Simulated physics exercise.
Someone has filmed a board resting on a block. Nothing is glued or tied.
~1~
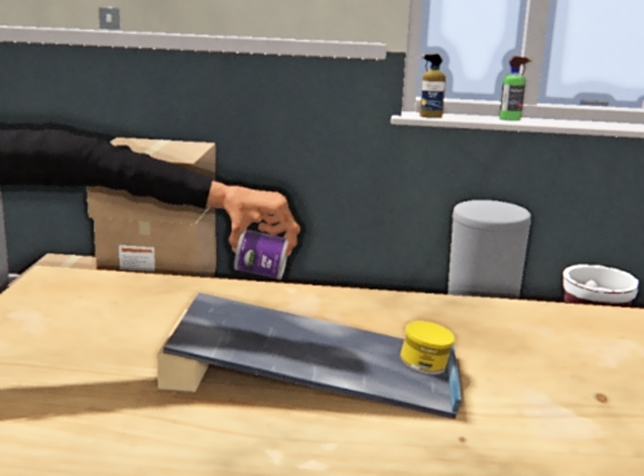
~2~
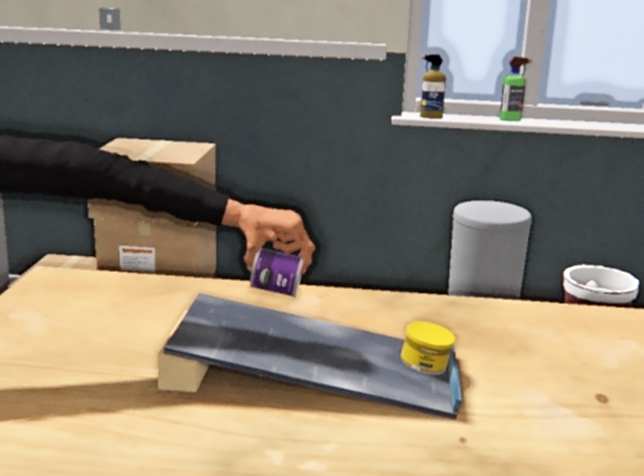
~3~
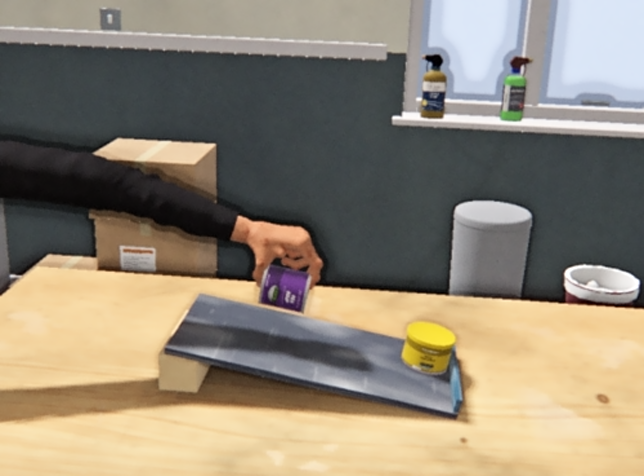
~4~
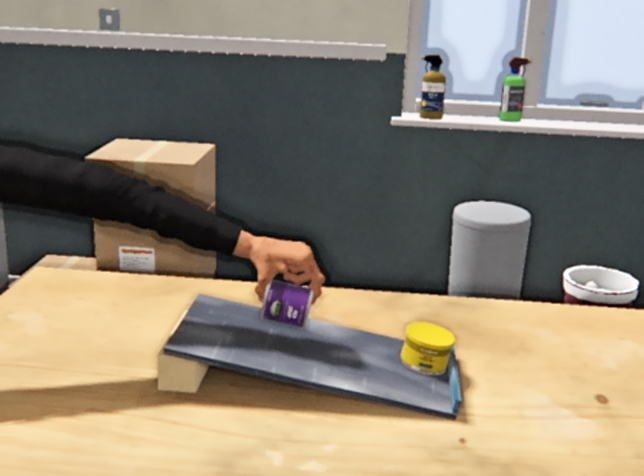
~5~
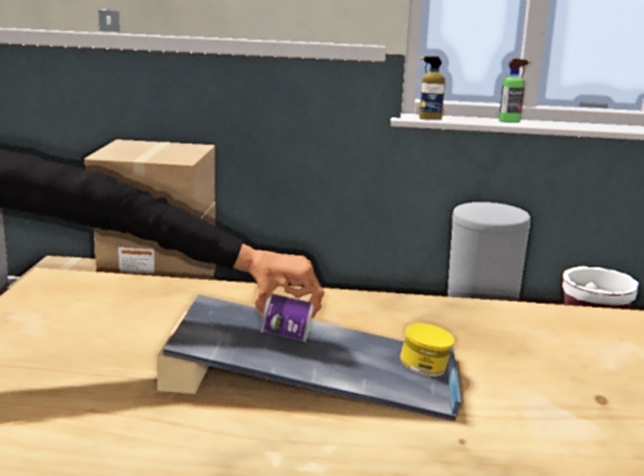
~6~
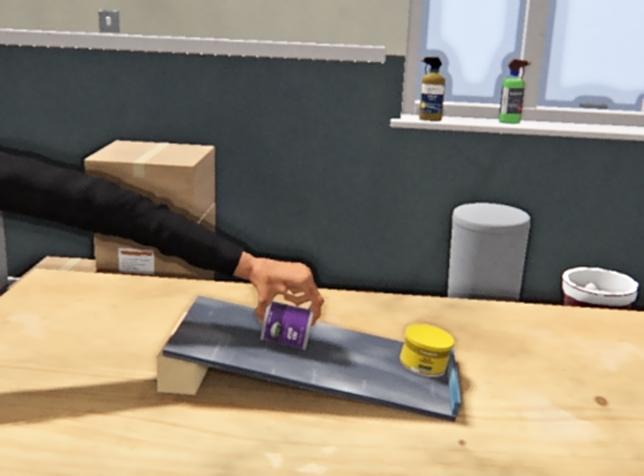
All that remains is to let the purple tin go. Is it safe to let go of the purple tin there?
In the end the purple tin remains at rest.
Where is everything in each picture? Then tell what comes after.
Coming down; purple tin (262, 254); yellow tub (427, 348), in the first frame.
Coming down; purple tin (277, 272); yellow tub (427, 348), in the second frame.
Coming down; purple tin (286, 289); yellow tub (428, 348), in the third frame.
Coming down; purple tin (288, 304); yellow tub (427, 349), in the fourth frame.
Coming down; purple tin (288, 317); yellow tub (427, 350), in the fifth frame.
In place under the hand; purple tin (288, 325); yellow tub (427, 351), in the sixth frame.
Then, 0.20 s later than the last frame, all is still.
Then, 0.40 s later than the last frame, purple tin resting near (288, 325).
When it is over, both as before. End places, in pixels of the last picture, purple tin near (288, 325). The purple tin stays where it is put.
